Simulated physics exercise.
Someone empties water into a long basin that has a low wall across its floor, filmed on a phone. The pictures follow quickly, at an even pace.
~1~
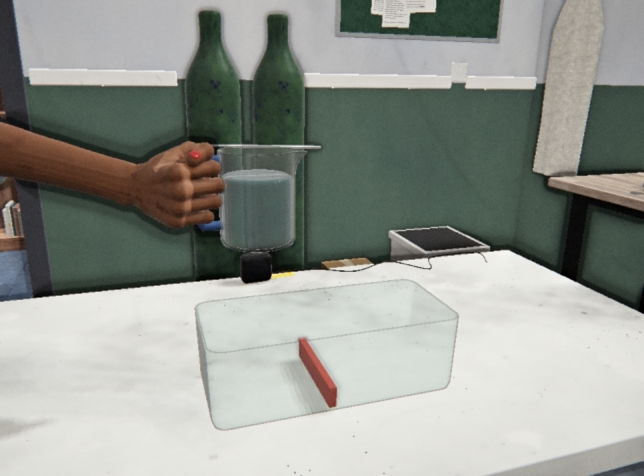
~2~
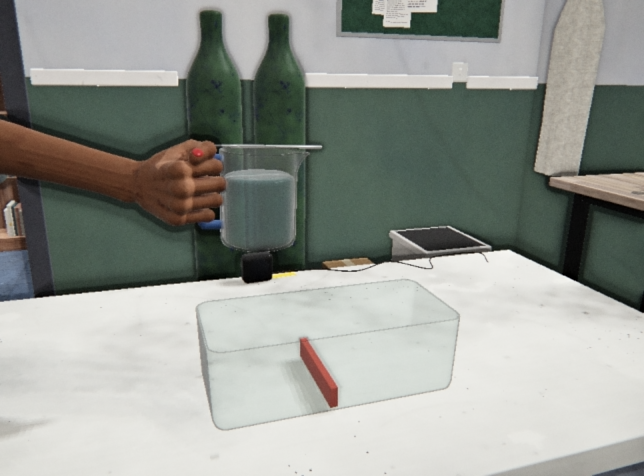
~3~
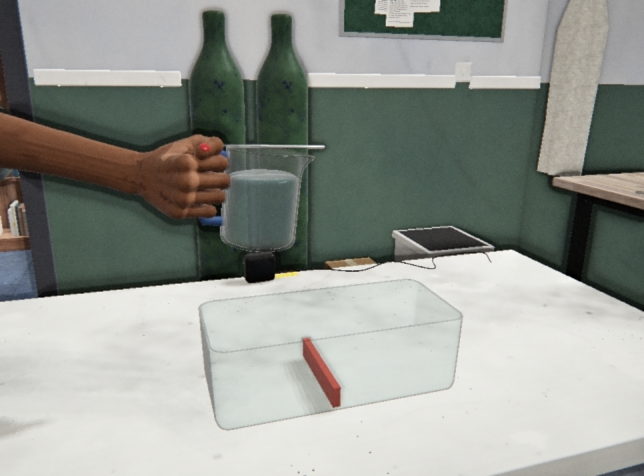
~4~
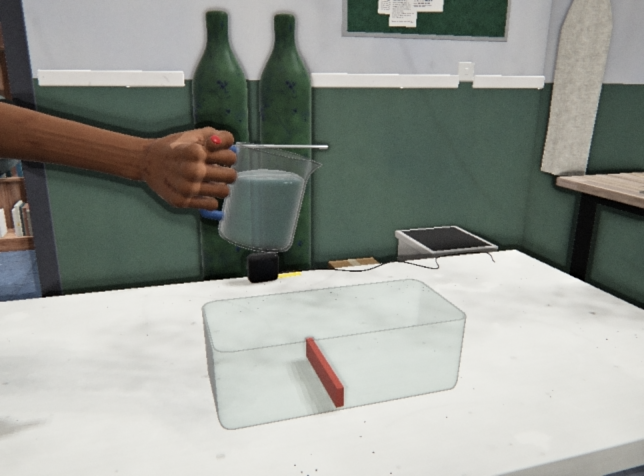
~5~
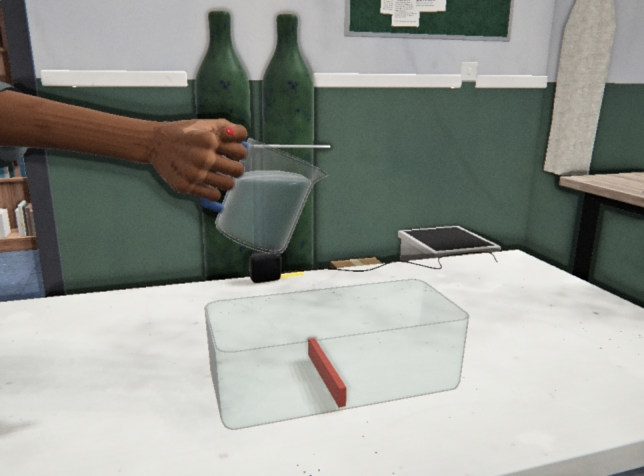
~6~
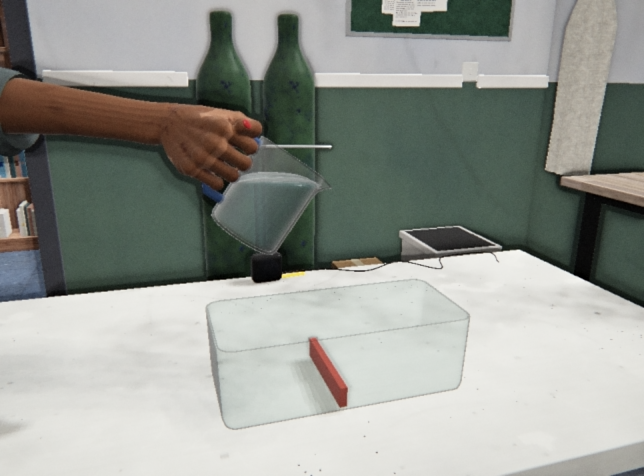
Above a clear basin on a white table, a hand gradually tilts a jug rightward.
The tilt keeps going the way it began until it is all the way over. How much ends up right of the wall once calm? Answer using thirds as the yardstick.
Over two thirds of it.
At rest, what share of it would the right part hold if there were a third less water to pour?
It would be somewhere near 85 %.
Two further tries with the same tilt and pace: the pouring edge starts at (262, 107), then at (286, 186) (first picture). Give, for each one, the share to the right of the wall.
55 % and 60 %.
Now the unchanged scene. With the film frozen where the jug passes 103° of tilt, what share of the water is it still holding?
60 per cent or so.
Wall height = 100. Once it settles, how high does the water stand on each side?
Once it settles, the left reaches around 10 and the right around 60.
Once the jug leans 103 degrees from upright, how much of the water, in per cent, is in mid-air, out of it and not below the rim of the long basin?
I'd say some 30 per cent of it.
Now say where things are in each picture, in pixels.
Tilt 0°; pouring edge (307, 151); surface from (220, 177) to (290, 175); the long basin's rim runs from (200, 328) to (434, 298); the wall's top is at (316, 362), in the first frame.
Tilt 2°; pouring edge (309, 152); surface from (222, 177) to (292, 175), in the second frame.
Tilt 6°; pouring edge (315, 156); surface from (226, 176) to (296, 175), in the third frame.
Tilt 14°; pouring edge (322, 163); surface from (232, 178) to (302, 176), in the fourth frame.
Tilt 24°; pouring edge (328, 174); surface from (230, 190) to (310, 177), in the fifth frame.
Tilt 36°; pouring edge (332, 187); surface from (225, 192) to (319, 182), in the sixth frame.
A moment on, the jug is tipped right over and 60 per cent is still to pour, 0 is left of the wall and 9 right of it.
Next, the jug is tipped right over and 10 per cent is still to pour, 2 is left of the wall and 68 right of it.
Then the jug is tipped right over and 0 per cent is still to pour, 7 is left of the wall and 86 right of it.
Later the jug is tipped right over and 0 per cent is still to pour, 9 is left of the wall and 87 right of it.
In the end 9 per cent lies left of the wall, 87 right of it and 4 outside.
